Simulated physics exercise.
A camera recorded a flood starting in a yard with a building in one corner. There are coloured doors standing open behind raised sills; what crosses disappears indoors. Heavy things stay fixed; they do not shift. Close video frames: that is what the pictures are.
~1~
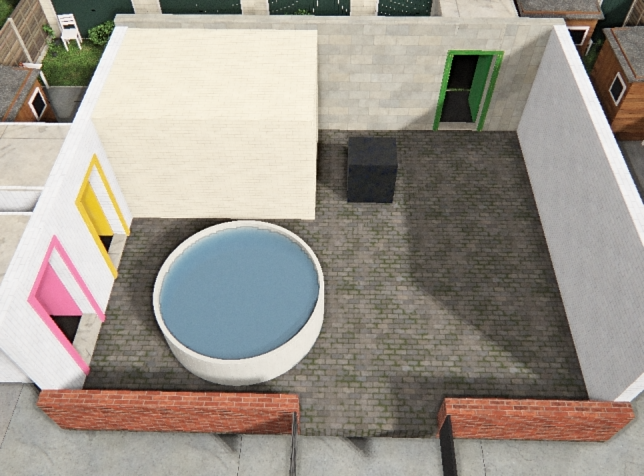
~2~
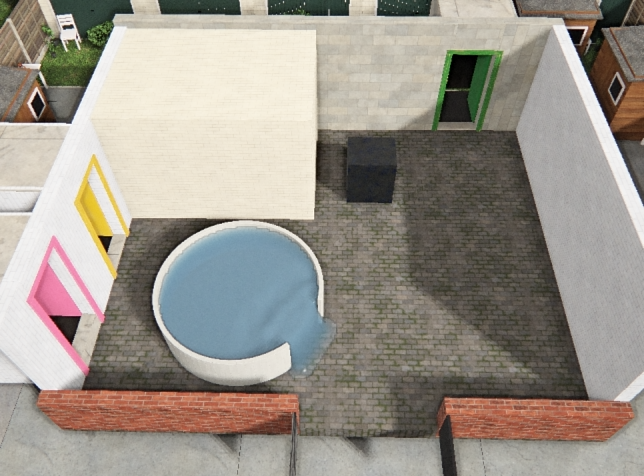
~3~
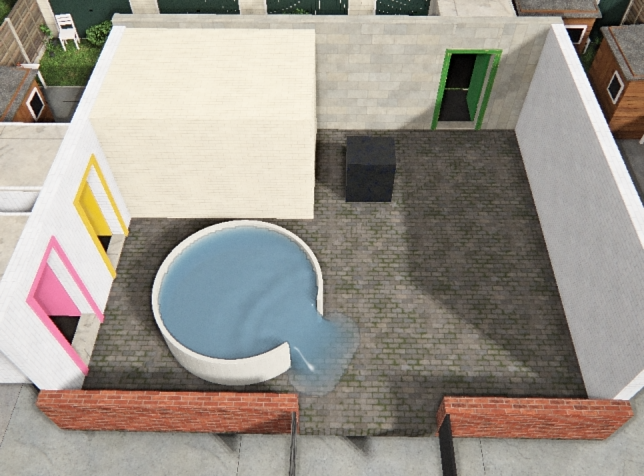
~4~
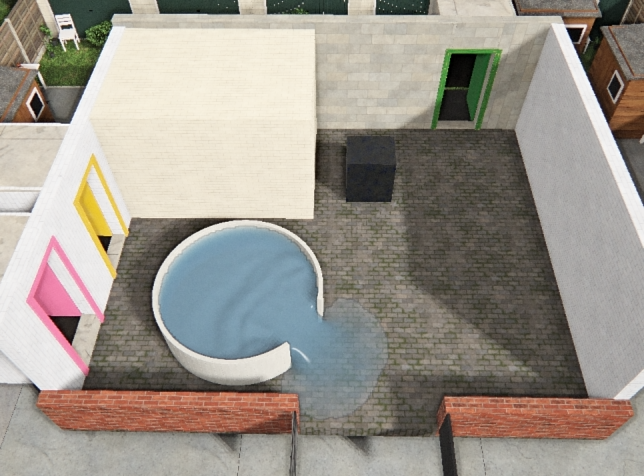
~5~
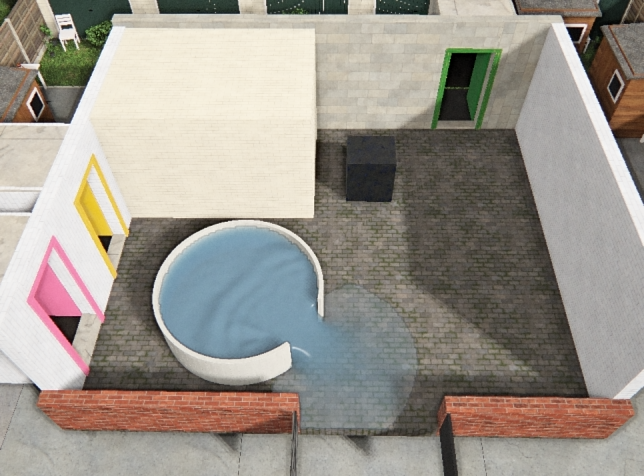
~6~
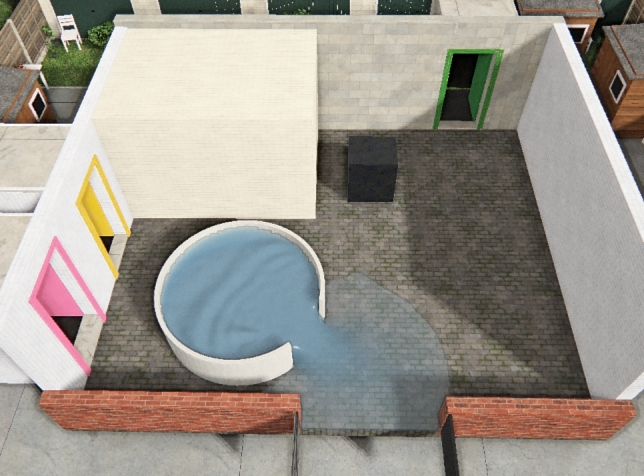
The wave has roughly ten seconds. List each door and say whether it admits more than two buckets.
As I see it, yellow door: Does not overshoot. Pink door: Does not overshoot. Green door: Overshoots.
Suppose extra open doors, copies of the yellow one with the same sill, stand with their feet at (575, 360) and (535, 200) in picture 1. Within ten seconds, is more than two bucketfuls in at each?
In that order: Takes more, is under.
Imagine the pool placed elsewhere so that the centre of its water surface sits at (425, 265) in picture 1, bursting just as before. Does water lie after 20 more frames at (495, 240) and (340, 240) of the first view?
Soaked, bone-dry.
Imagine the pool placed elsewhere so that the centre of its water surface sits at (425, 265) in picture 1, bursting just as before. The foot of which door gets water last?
That would be the yellow one, I say.
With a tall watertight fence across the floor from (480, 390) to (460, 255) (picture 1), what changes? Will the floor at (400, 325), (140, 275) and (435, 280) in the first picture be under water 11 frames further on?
The first spot is swamped, the second untouched, the third swamped.
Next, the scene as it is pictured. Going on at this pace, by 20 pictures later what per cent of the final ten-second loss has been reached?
It comes to around 50 per cent.
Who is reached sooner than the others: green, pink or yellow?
From the pictures, my answer is the door marked green.
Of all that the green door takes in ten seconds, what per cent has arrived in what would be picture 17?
I'd put it at 0 percent.
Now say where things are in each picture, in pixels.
In the first frame, still water in the round tank at (240, 288).
In the second frame, the front is at (325, 321), out from the gap at (308, 338).
In the third frame, water pours out at (307, 339) and has run to (320, 391).
In the fourth frame, water pours out at (307, 339) and has run to a hidden place.
In the fifth frame, water pours out at (308, 339) and has run to a hidden place.
In the sixth frame, water pours out at (309, 339) and has run to a hidden place.
A moment on, water covers 25 % of the floor; the yellow door not reached, the pink door not reached, the green door not reached.
Next, water covers 30 % of the floor; the yellow door not reached, the pink door not reached, the green door not reached.
Then, water covers 35 % of the floor; the yellow door not reached, the pink door not reached, the green door not reached.
Later, water covers 65 % of the floor; the yellow door not reached, the pink door not reached, the green door under two buckets in.
In the end, water covers 80 % of the floor; the yellow door not reached, the pink door not reached, the green door over two buckets in.
